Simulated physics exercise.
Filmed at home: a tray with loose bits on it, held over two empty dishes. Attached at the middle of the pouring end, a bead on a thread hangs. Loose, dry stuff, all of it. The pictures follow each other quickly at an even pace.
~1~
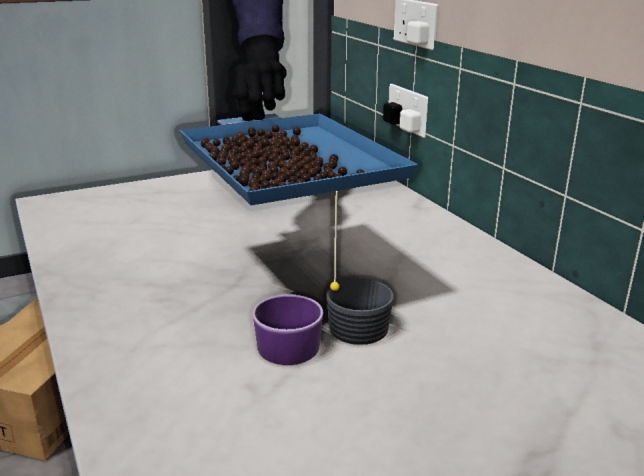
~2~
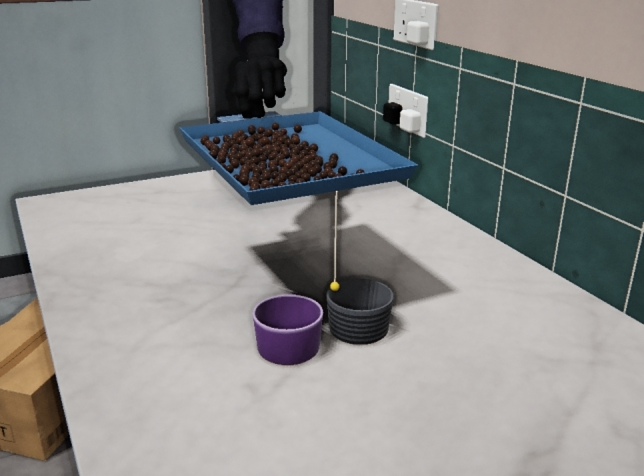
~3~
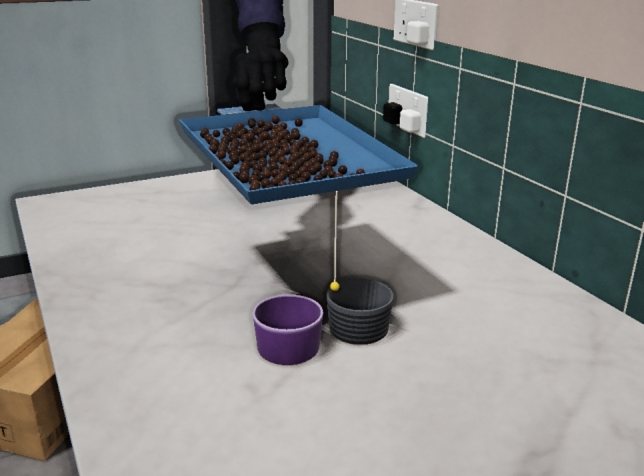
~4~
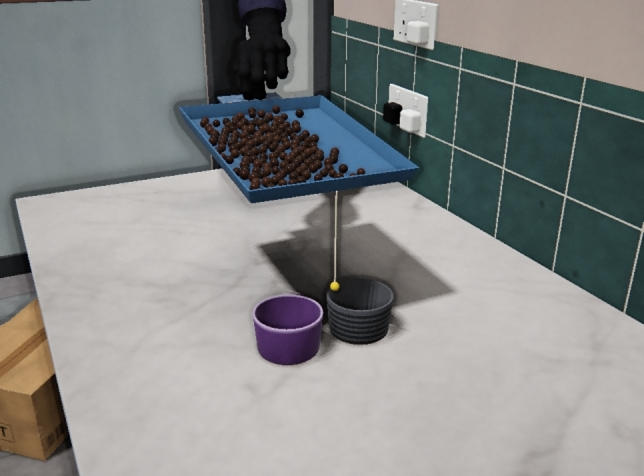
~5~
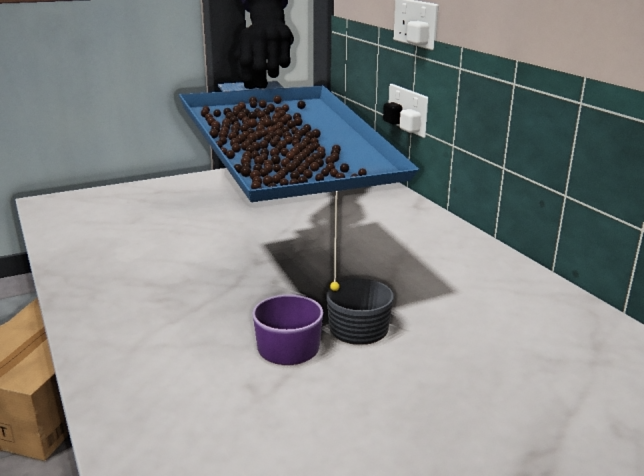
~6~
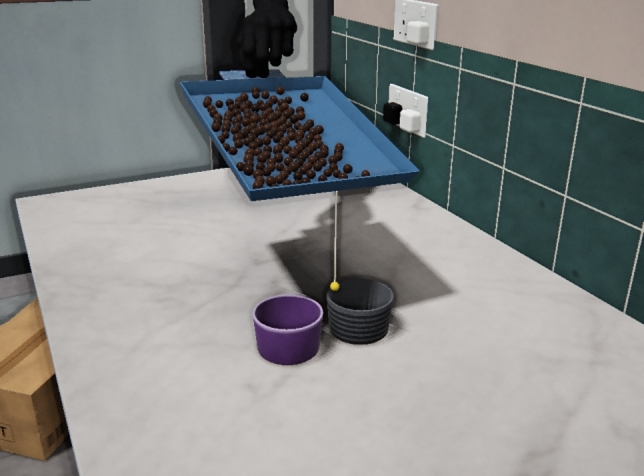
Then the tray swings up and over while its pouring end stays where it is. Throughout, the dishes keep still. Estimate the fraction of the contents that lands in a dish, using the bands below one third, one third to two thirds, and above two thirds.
Counting both dishes, they collect short of a third of the pieces.
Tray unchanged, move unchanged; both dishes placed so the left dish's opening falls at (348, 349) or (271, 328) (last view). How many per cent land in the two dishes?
You'd get 0 in a hundred first and 20 in a hundred after that.
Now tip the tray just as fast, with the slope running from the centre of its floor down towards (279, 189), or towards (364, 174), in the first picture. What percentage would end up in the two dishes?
You'd see roughly 30 per cent the first time and 0 per cent the second.
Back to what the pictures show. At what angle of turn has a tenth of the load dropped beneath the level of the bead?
Around 65° at that moment.
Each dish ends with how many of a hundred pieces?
Left dish: Roughly 0 per cent; right dish: Roughly 0 per cent.
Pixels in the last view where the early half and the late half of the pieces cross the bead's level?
Initially about (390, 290); subsequently about (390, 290).
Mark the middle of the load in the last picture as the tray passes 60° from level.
Centre estimate: (348, 172).
Soon after the last picture, tray tipped steeply; most on the tray; a small part outside both; a small part in the air.
A little later, tray tipped right over; a stray few on the tray; a stray few in the left dish; a stray few in the right dish; most outside both; a small part in the air.
Later still, tray tipped past a quarter turn; a stray few in the left dish; a stray few in the right dish; nearly all outside both.
By the end, tray tipped past a quarter turn; a stray few in the left dish; a stray few in the right dish; nearly all outside both.
